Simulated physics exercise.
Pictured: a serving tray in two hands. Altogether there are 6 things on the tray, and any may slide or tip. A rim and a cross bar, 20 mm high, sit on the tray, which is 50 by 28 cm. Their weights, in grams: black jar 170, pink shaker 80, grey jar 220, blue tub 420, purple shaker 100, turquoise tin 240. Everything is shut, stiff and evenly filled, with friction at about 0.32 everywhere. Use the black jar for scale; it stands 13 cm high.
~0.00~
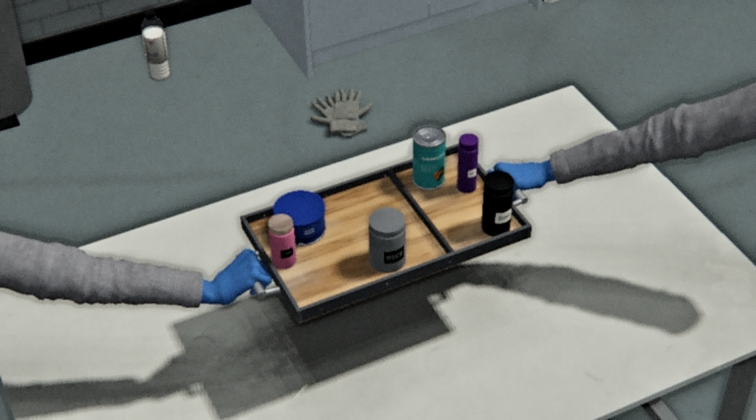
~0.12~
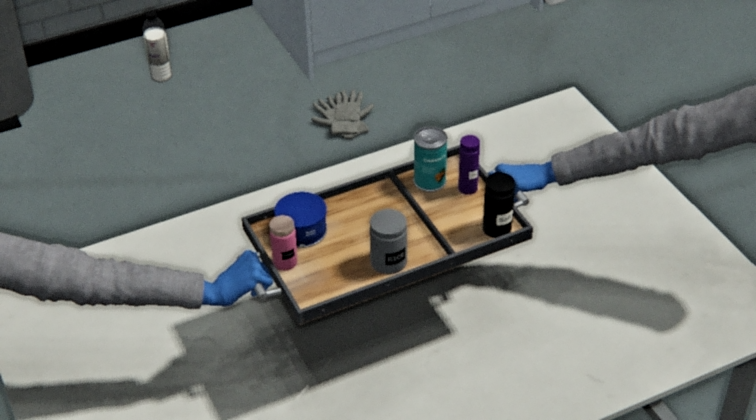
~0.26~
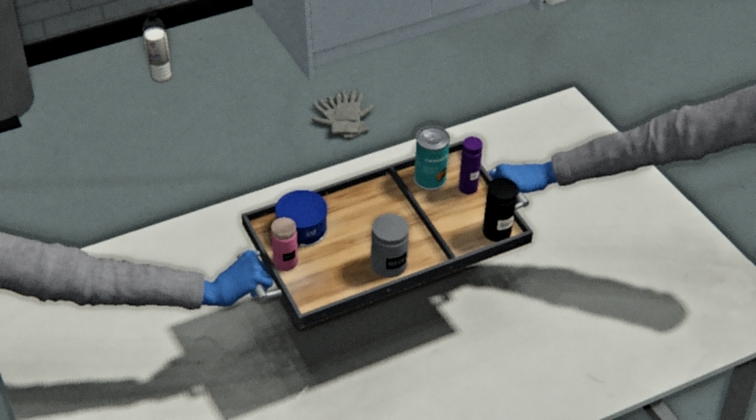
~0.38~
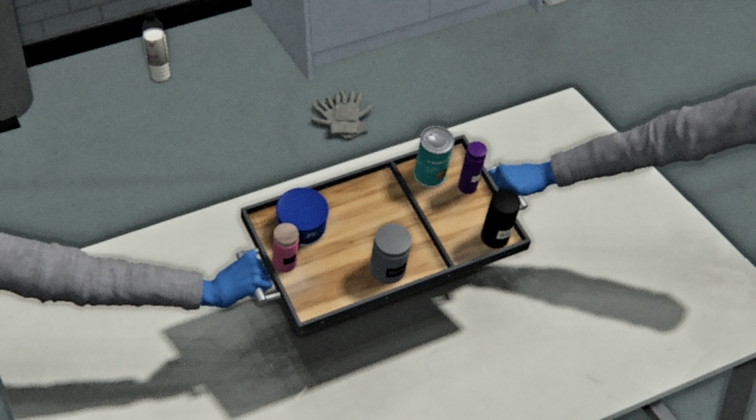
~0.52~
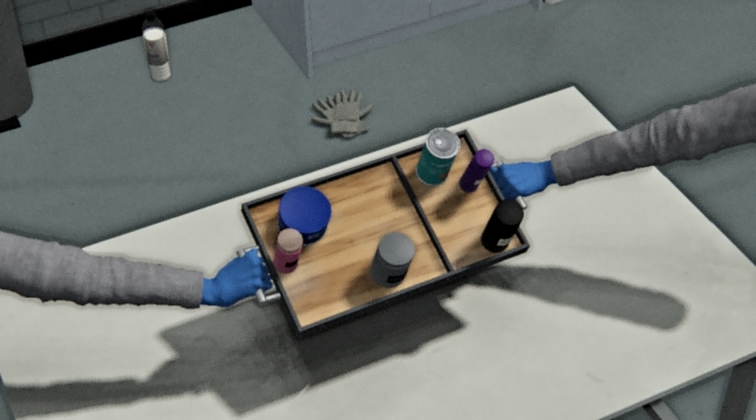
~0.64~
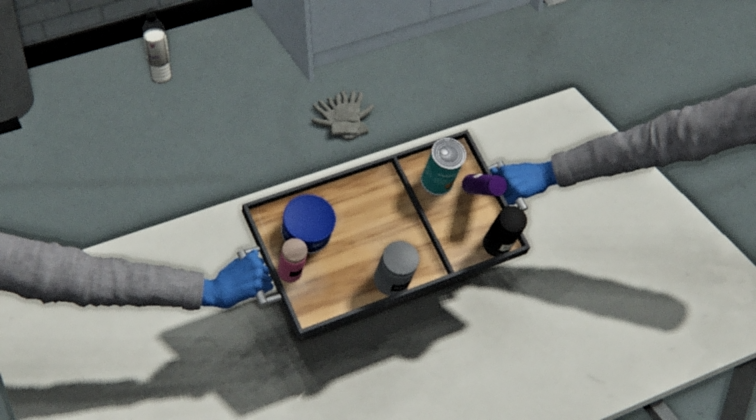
In a grey-floored room seen from above at an angle, two blue-gloved hands in grey sleeves hold a wooden, dark-rimmed tray over a white table. A blue tub, pink shaker and grey jar sit left of its cross bar, a turquoise tin, purple shaker and black jar right. The hands tilt the near edge down, the purple shaker leans over sideways, and the blue tub slides slightly nearer, the camera still.
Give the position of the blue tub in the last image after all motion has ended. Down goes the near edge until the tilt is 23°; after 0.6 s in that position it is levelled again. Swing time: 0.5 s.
(341, 270).
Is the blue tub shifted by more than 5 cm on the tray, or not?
The blue tub moves off its spot.
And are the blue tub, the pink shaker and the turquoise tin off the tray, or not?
The blue tub is still on the tray; the pink shaker finishes off the tray; the turquoise tin finishes off the tray.
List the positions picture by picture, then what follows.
The first picture shows tray level; blue tub (300, 218); black jar (497, 204).
The second picture shows tray level; grey jar (389, 242); purple shaker (469, 165).
The third picture shows tilt 5°, near edge down; turquoise tin (432, 158); black jar (500, 210).
The fourth picture shows tilt 14°, near edge down; pink shaker (285, 248); grey jar (390, 254).
The fifth picture shows tilt 22°, near edge down; purple shaker (476, 171) 5° off its base; turquoise tin (437, 158).
The sixth picture shows tilt 23°, near edge down; blue tub (308, 224) moved 2 cm; black jar (505, 232).
After 0.94 s, tilt 23°, near edge down; black jar now off the tray; blue tub moved 12 cm near (329, 269); purple shaker on its side.
After 1.14 s, tilt 23°, near edge down; blue tub moved 16 cm near (343, 284); purple shaker on its side; pink shaker 32° off its base.
After 1.44 s, tilt 12°, near edge down; pink shaker and turquoise tin now off the tray; blue tub moved 16 cm near (342, 278); purple shaker on its side.
After 1.84 s, tray level; blue tub moved 16 cm near (341, 270); purple shaker 74° off its base; grey jar moved 2 cm.
In the end (3.3 s), off the tray, black jar, pink shaker and turquoise tin; toppled on the tray, purple shaker; not toppled but over 5 cm from the start, blue tub; the last one under 5 cm from the start. In the last view, blue tub near (341, 270).
